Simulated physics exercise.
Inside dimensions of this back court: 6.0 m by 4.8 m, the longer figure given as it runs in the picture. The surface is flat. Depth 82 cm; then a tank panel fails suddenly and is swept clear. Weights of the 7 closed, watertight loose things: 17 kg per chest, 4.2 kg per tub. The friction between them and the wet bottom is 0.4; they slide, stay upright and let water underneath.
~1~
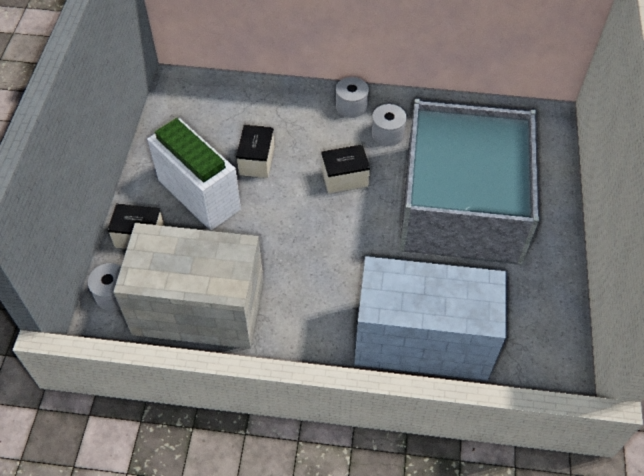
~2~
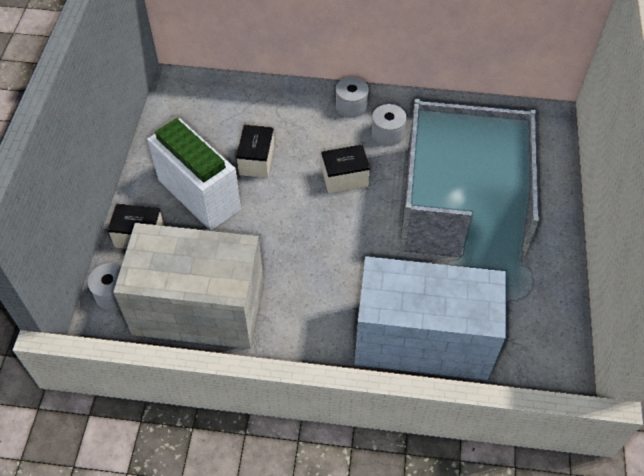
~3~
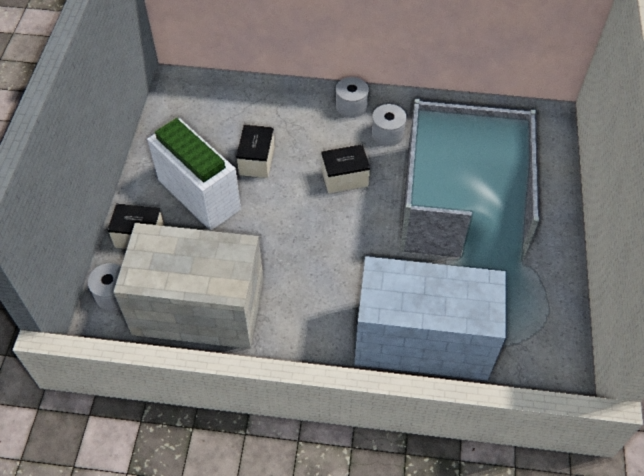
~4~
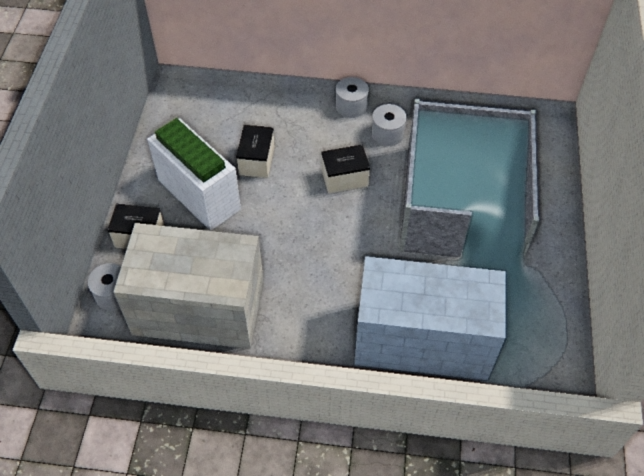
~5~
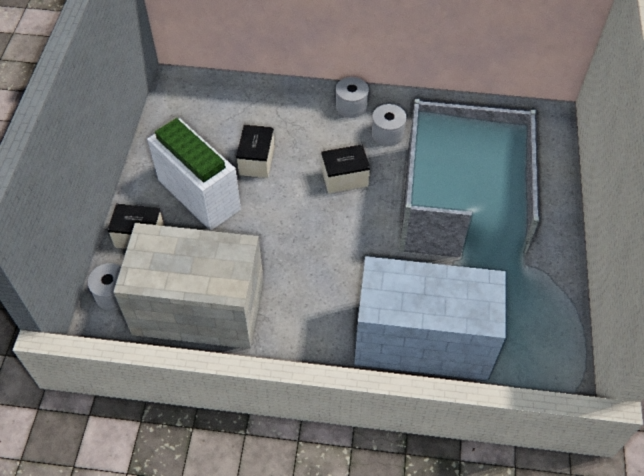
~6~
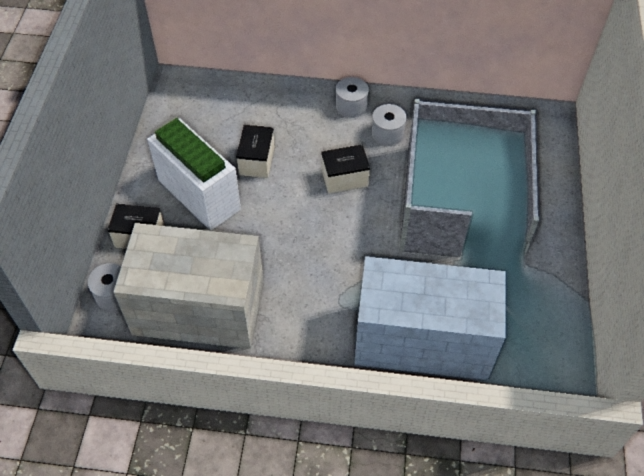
A stone-walled tank of blue-green water stands at the right of a small grey walled court, seen from above by a camera that stays still. A beige block chest and a pale blue one sit in front, with a white planter topped in green, three dark-topped boxes and grey cylinders behind and left. The tank's front opens at right, and water spreads across the floor around the blue block, while everything else stays put.
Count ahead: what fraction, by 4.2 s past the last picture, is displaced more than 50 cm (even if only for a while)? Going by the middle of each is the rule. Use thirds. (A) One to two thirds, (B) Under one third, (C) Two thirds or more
Answer: B.
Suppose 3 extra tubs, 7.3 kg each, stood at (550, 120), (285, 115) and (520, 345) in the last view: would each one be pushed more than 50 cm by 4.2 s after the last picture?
Each in turn ends up beyond the limit, within the limit, beyond the limit.
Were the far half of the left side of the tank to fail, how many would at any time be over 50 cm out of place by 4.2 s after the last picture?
6.
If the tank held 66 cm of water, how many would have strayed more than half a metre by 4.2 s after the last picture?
Count under that change: 0.
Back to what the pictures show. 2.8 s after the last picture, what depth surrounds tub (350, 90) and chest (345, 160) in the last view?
About 0 and 1 cm.
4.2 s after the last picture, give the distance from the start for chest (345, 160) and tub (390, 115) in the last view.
The first is off by 0 cm, the second by 0 cm.
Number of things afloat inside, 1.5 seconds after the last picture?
Count: 0.
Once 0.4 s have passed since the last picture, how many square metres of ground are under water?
About 7.0 m2 is covered.
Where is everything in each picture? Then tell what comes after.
In the first frame, a chest at (134, 219), on the bottom; a tub at (352, 89) rests on the ground; water covers 2.2 m2; 0 of 7 have shifted.
In the second frame, a chest at (134, 219) rests on the ground; a tub at (352, 89) rests on the ground; 2.7 m2 under water; 0 of 7 have shifted.
In the third frame, a chest at (134, 219) rests on the ground; a tub at (352, 89) rests on the ground; 3.4 m2 under water; 0 of 7 have shifted.
In the fourth frame, a chest at (134, 219) rests on the ground; a tub at (352, 89), on the bottom; 4.1 m2 under water; 0 of 7 have shifted.
In the fifth frame, a chest at (134, 219) rests on the ground; a tub at (352, 89) rests on the ground; water covers 4.8 m2; 0 of 7 have shifted.
In the sixth frame, a chest at (134, 219) rests on the ground; a tub at (352, 89), on the bottom; water covers 5.4 m2; 0 of 7 have shifted.
Then, 0.4 s after the last picture 0 of 7 are over 50 cm from their spots; 0 afloat.
Then, 1.5 s after the last picture 0 of 7 are over 50 cm from their spots; 0 afloat.
Then, 2.8 s after the last picture 0 of 7 are over 50 cm from their spots; 1 afloat.
Then, 4.2 s after the last picture 1 of 7 are over 50 cm from their spots, and 1 have been at some point; 1 afloat.
